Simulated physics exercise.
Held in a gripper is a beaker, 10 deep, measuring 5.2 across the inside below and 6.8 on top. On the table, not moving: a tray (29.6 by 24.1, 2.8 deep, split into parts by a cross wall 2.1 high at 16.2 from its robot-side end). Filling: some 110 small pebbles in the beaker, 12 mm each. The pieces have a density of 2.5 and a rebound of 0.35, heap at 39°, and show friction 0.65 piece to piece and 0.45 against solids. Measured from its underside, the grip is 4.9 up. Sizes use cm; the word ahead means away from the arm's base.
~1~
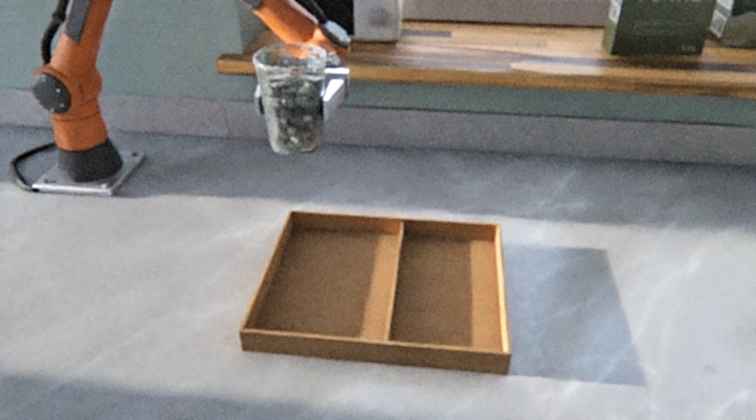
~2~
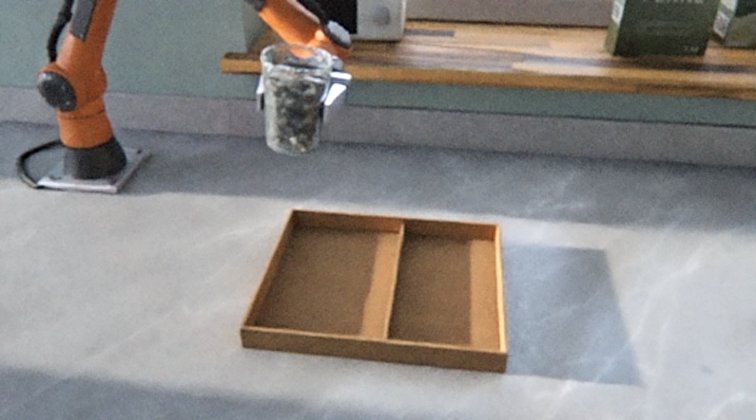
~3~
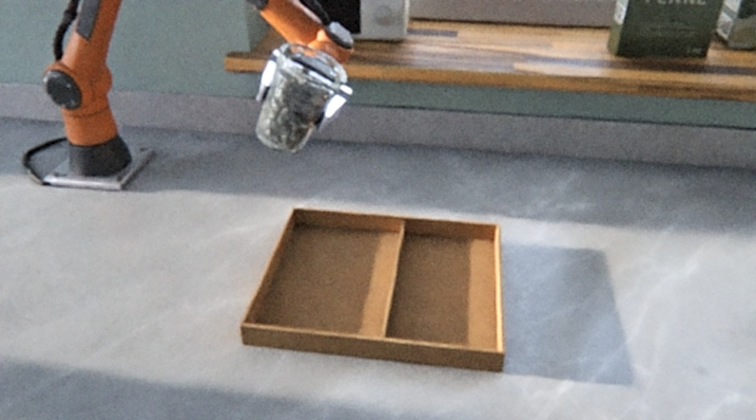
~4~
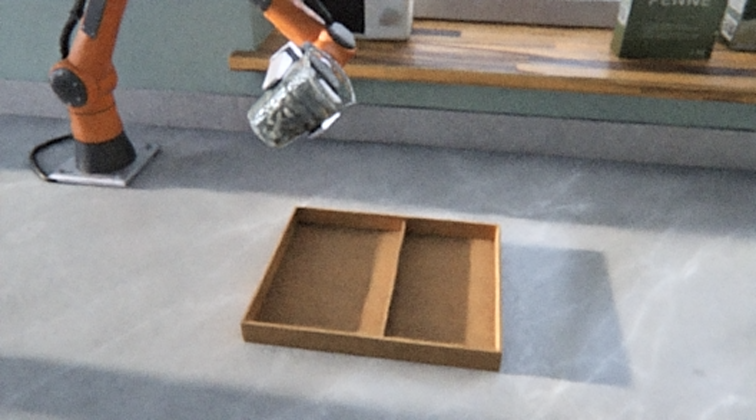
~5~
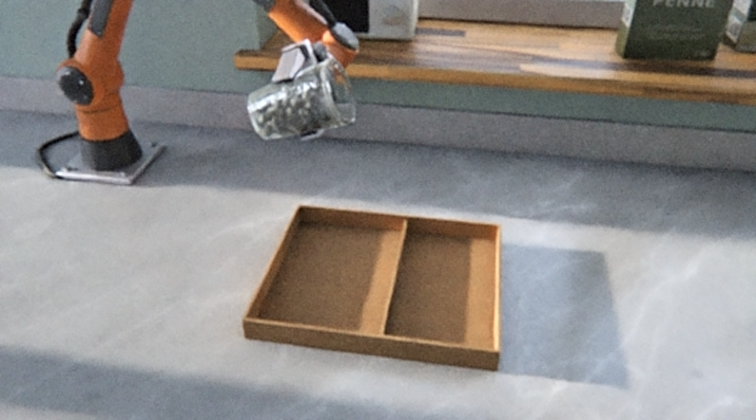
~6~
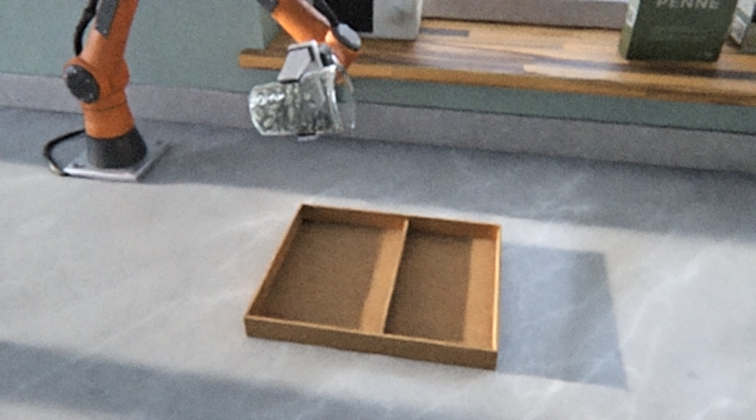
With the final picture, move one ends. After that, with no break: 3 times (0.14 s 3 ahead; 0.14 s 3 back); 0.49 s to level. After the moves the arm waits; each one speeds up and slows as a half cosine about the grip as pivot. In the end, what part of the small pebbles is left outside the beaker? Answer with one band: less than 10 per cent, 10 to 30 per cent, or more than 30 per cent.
10 to 30 per cent.
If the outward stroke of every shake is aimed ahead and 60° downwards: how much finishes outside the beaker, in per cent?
You'd expect near 0 percent of it there.
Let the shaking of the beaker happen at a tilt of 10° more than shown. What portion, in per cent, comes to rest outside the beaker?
Estimate: Close to 45 in a hundred.
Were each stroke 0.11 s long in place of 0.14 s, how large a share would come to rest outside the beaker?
It would come to around 30 %.
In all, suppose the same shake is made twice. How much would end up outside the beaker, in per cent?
Estimate: Around 10 %.
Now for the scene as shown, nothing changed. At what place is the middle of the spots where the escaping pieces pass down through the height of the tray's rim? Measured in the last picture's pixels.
Look at roughly (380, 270) in the last picture.
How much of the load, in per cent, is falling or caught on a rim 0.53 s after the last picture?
Some 6 percent.
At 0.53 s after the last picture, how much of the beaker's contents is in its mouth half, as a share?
Roughly 45 per cent.
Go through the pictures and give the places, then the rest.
The beaker middle at (294, 102), level; upper third of the load around (292, 89), from x 270 to 315, top at y 70; 108 in the beaker, in the first picture.
The beaker middle at (295, 103), tilted 7° forward; upper third of the load around (295, 90), from x 270 to 320, top at y 70, in the second picture.
The beaker middle at (296, 103), tilted 26° forward; upper third of the load around (296, 91), from x 265 to 325, top at y 70, in the third picture.
The beaker middle at (297, 104), tilted 50° forward; upper third of the load around (299, 91), from x 260 to 330, top at y 75, in the fourth picture.
The beaker middle at (300, 104), tilted 69° forward; upper third of the load around (298, 93), from x 260 to 335, top at y 80, in the fifth picture.
The beaker middle at (301, 105), tilted 76° forward; upper third of the load around (295, 94), from x 260 to 335, top at y 80; 108 in the beaker, in the sixth picture.
Then, 0.53 s on, tilted 76° forward, highest piece 27 above the table; 97 in the beaker, 3 in the robot-side part, 1 in the far-side part, 7 in flight or on a rim.
Then, 1.06 s on, tilted 43° forward, highest piece 28 above the table; 92 in the beaker, 11 in the robot-side part, 5 in the far-side part.
Then, 1.53 s on, level, highest piece 30 above the table; 92 in the beaker, 11 in the robot-side part, 5 in the far-side part.
Then, 2.58 s on, level, highest piece 30 above the table; 92 in the beaker, 11 in the robot-side part, 5 in the far-side part.
In the end, 92 in the beaker, 11 in the robot-side part, 5 in the far-side part. That is 15 % outside the beaker.
